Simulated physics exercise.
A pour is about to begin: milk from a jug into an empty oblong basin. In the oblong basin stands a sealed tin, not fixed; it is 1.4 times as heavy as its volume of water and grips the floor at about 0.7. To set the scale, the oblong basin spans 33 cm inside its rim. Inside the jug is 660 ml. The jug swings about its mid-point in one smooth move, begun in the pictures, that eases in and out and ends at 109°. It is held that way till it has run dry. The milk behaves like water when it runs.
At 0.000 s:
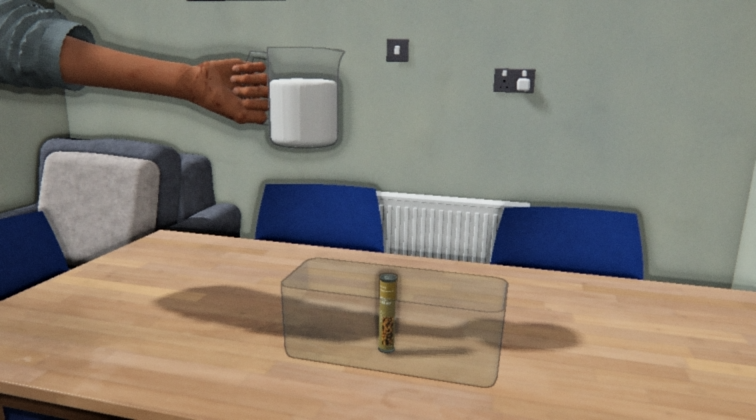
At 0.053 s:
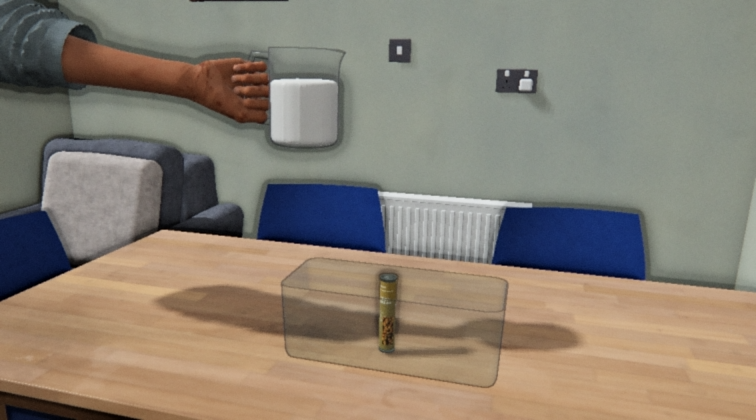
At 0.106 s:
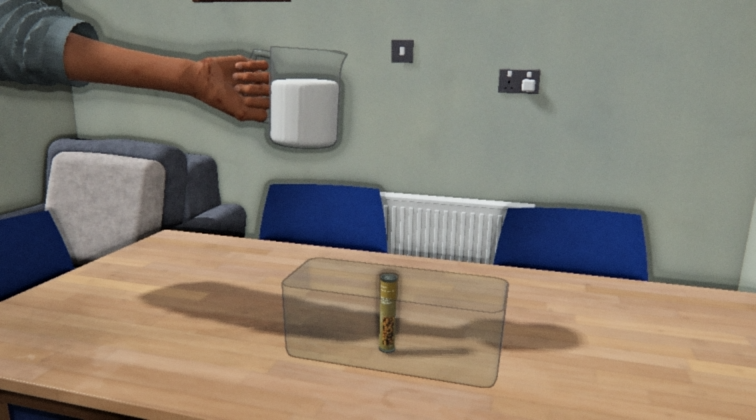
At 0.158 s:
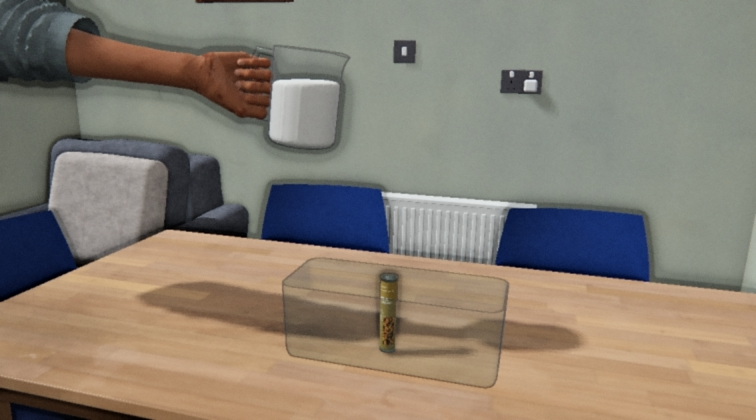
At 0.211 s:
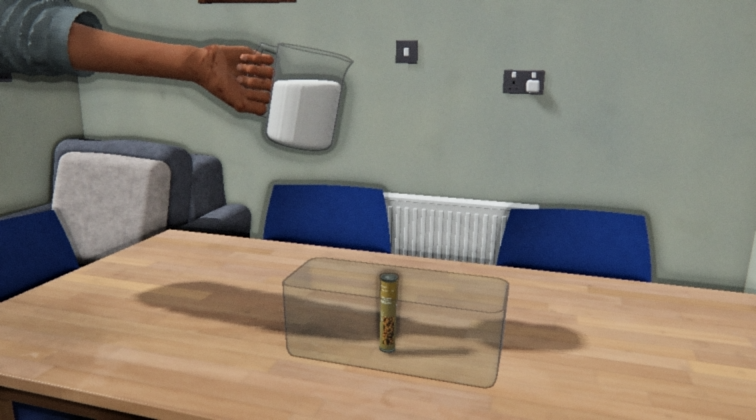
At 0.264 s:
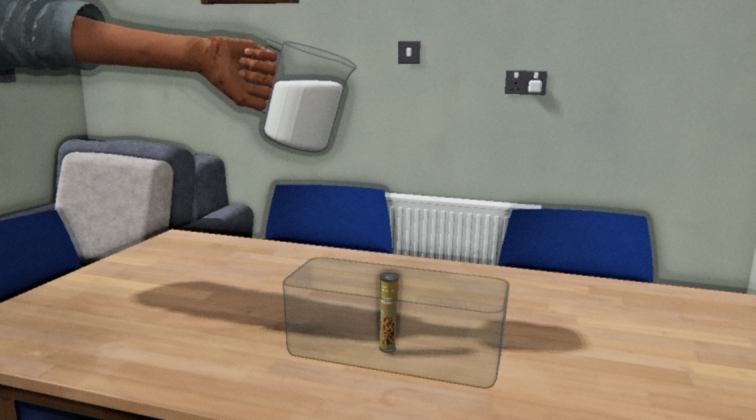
To begin with, a hand at the upper left holds a clear jug of white milk upright above a wooden table, where a small patterned tin stands by a transparent oblong basin. The jug then tilts gradually to the right, its rim dipping on that side, while the basin and tin stay still.
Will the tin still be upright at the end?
Yes.
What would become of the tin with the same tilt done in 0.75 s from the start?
The tin stays on its base.
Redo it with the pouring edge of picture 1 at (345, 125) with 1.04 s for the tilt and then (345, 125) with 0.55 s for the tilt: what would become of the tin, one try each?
The tin overturns the first time and overturns the second time.
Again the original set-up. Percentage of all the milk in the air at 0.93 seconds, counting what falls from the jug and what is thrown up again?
About 42 per cent.
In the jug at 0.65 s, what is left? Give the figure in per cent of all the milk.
Still held: Roughly 92 % of the total.
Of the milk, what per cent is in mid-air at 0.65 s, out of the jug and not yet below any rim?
Around 9 in a hundred.
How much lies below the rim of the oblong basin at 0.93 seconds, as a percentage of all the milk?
Near 24 per cent of the total.
By 0.65 s the tilt is 75° and 91 per cent is still to pour; the tin stands where it began.
By 0.93 s the tilt is 106° and 34 per cent is still to pour; the tin stands where it began.
By 1.22 s the tilt is 109° and 3 per cent is still to pour; the tin stands where it began.
By 1.54 s the tilt is 109° and 0 per cent is still to pour; the tin stands where it began.
At rest the tin stands where it began.
